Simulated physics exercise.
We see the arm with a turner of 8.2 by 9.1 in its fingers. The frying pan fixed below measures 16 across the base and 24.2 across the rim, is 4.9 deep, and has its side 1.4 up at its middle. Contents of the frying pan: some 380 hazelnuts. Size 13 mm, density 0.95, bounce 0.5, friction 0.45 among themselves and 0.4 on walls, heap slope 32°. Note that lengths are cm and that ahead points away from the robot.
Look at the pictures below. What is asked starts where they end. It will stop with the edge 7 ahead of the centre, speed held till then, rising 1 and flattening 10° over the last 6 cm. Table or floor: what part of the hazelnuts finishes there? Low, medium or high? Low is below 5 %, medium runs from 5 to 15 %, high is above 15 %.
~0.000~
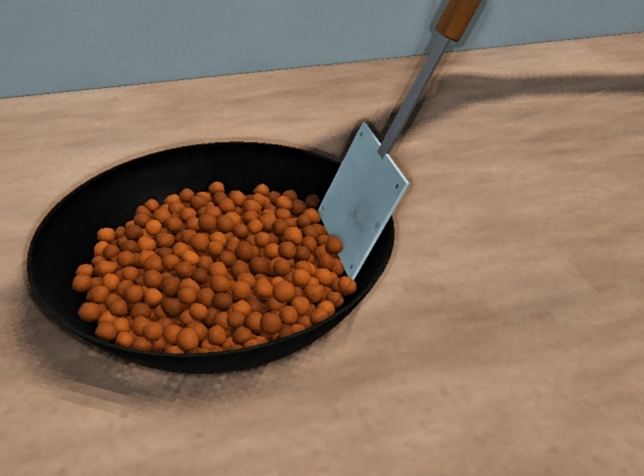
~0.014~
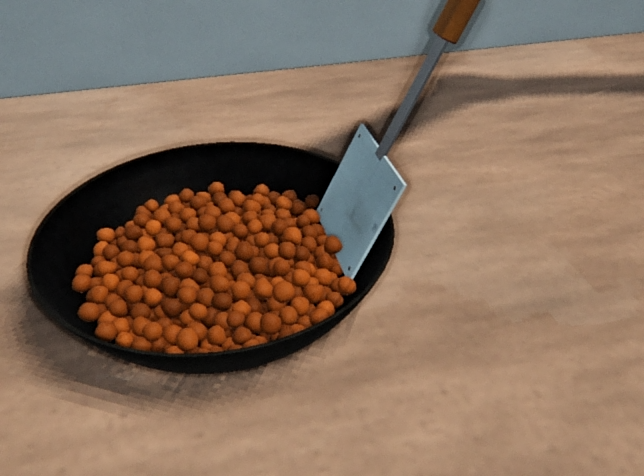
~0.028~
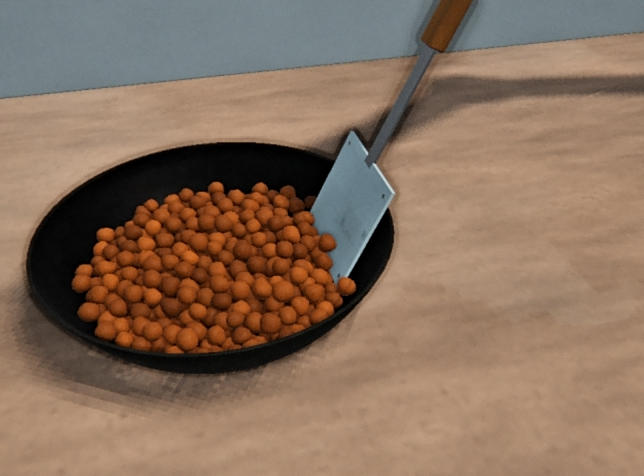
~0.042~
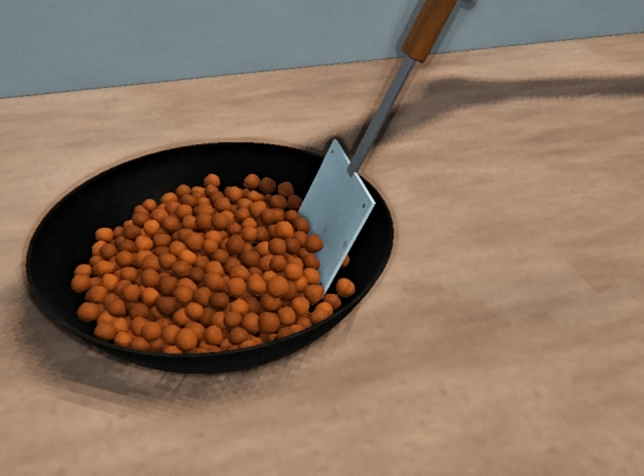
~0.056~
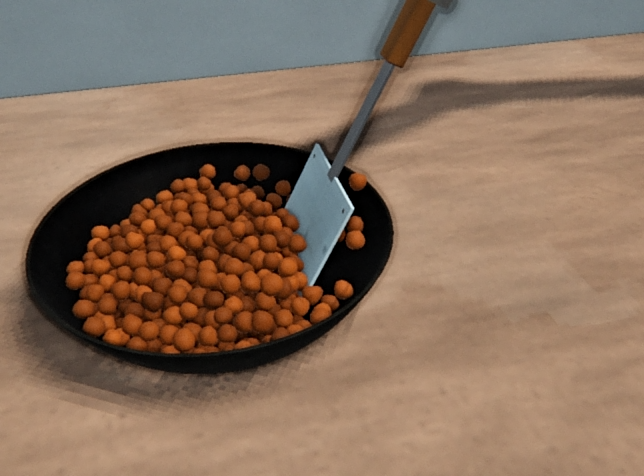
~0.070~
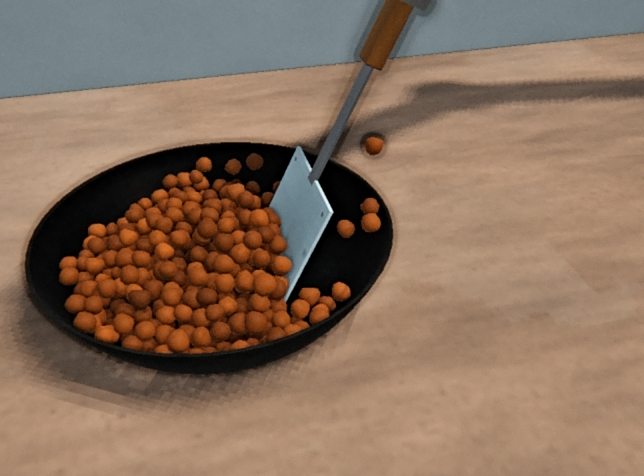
The share is high, above 15 %.
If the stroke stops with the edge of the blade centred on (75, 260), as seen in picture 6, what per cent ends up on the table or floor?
Approximately 55 per cent, I reckon.
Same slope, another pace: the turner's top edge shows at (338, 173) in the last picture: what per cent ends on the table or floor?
About 15 percent.
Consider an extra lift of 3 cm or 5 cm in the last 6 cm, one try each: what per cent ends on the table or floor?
35 and 30 per cent.
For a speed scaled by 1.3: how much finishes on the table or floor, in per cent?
Roughly 40 per cent.
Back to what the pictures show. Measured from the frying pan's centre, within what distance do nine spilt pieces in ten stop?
About 40 cm.
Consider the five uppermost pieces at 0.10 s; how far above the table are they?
Somewhere near 9 cm, I'd say.
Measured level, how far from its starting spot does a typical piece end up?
It comes to some 8 cm.
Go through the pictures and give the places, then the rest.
Turner top edge at (384, 150), sloping 64°; upper third of the load around (217, 255), from x 80 to 345, top at y 190; 382 in the frying pan, in the first picture.
Turner top edge at (382, 152), sloping 64°; upper third of the load around (216, 255), from x 80 to 345, top at y 190, in the second picture.
Turner top edge at (371, 160), sloping 64°; upper third of the load around (220, 251), from x 80 to 345, top at y 190, in the third picture.
Turner top edge at (353, 169), sloping 64°; upper third of the load around (223, 249), from x 80 to 345, top at y 180, in the fourth picture.
Turner top edge at (334, 173), sloping 64°; upper third of the load around (214, 244), from x 75 to 360, top at y 170, in the fifth picture.
Turner top edge at (314, 176), sloping 64°; upper third of the load around (208, 243), from x 70 to 375, top at y 145; 382 in the frying pan, in the sixth picture.
After 0.10 s, sloping 64°, highest piece 15 above the table; 381 in the frying pan, 1 on the blade or in flight.
After 0.14 s, sloping 60°, highest piece 20 above the table; 380 in the frying pan, 2 on the blade or in flight.
After 0.36 s, sloping 54°, highest piece 27 above the table; 262 in the frying pan, 66 on the table or floor, 54 on the blade or in flight.
After 1.41 s, sloping 54°, highest piece 5 above the table; 261 in the frying pan, 121 on the table or floor.
At rest, 261 in the frying pan, 121 on the table or floor. That is 32 % on the table or floor.
